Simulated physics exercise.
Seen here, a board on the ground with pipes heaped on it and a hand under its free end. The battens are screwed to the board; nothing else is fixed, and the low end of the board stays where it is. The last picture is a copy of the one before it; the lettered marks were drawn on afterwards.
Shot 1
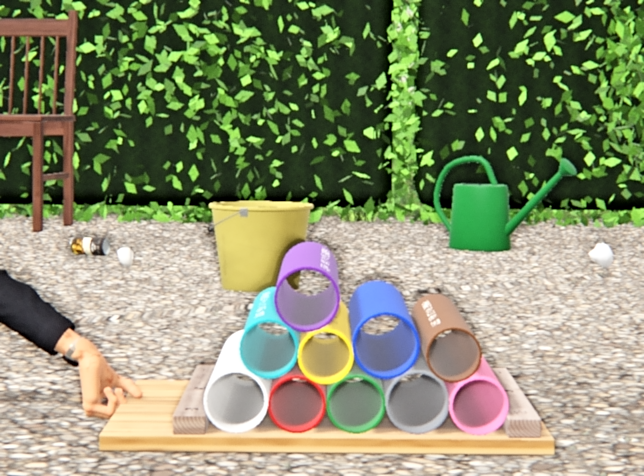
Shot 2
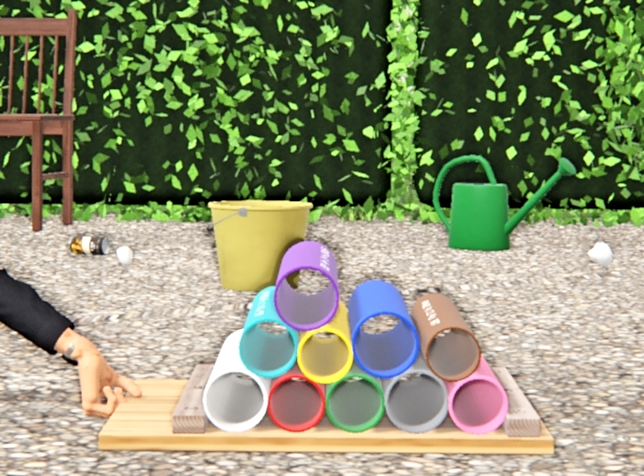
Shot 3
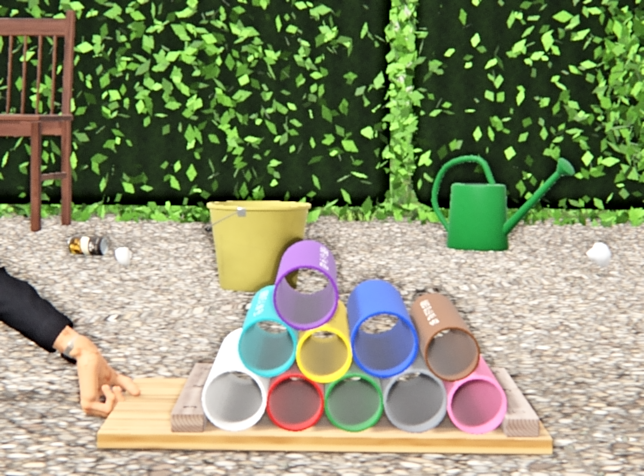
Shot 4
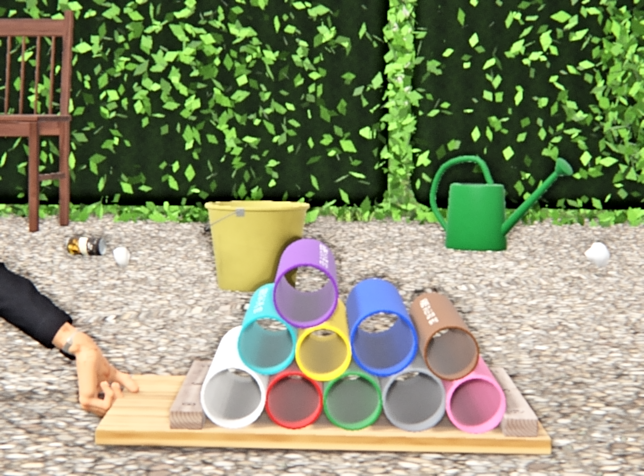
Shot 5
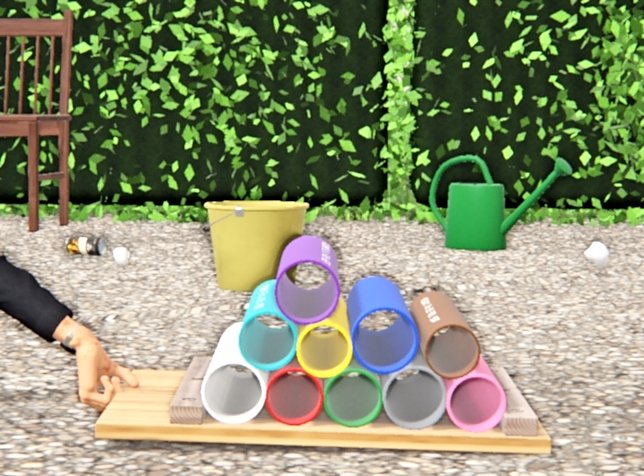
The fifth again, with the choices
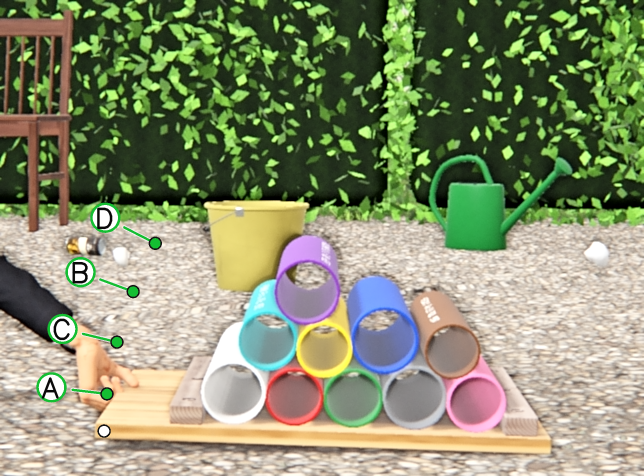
The clip opens on a wooden board lying on gravel, with colourful pipes stacked between two battens, a purple one on top, and a hand at the board's left end. For a while almost nothing moves. Then the hand raises the left end slightly, and the pipes tilt a little with the board.
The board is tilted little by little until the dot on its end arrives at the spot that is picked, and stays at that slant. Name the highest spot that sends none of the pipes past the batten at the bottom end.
Lift it to B and no more.
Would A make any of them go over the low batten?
At A: No.
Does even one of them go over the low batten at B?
No, at B.
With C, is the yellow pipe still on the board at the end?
Yes, with C.
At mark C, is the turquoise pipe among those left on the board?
The turquoise pipe: Yes.
On the marked copy, A at (107, 394); B at (133, 292); C at (117, 342); D at (155, 243); the white dot at (104, 431).
Following B. Soon after the start, board at 14°.
Later, board at 20°.
In the end, board at 20°, none over the low batten.
As for the rest, A none over the low batten; C none over the low batten; D five over the low batten.
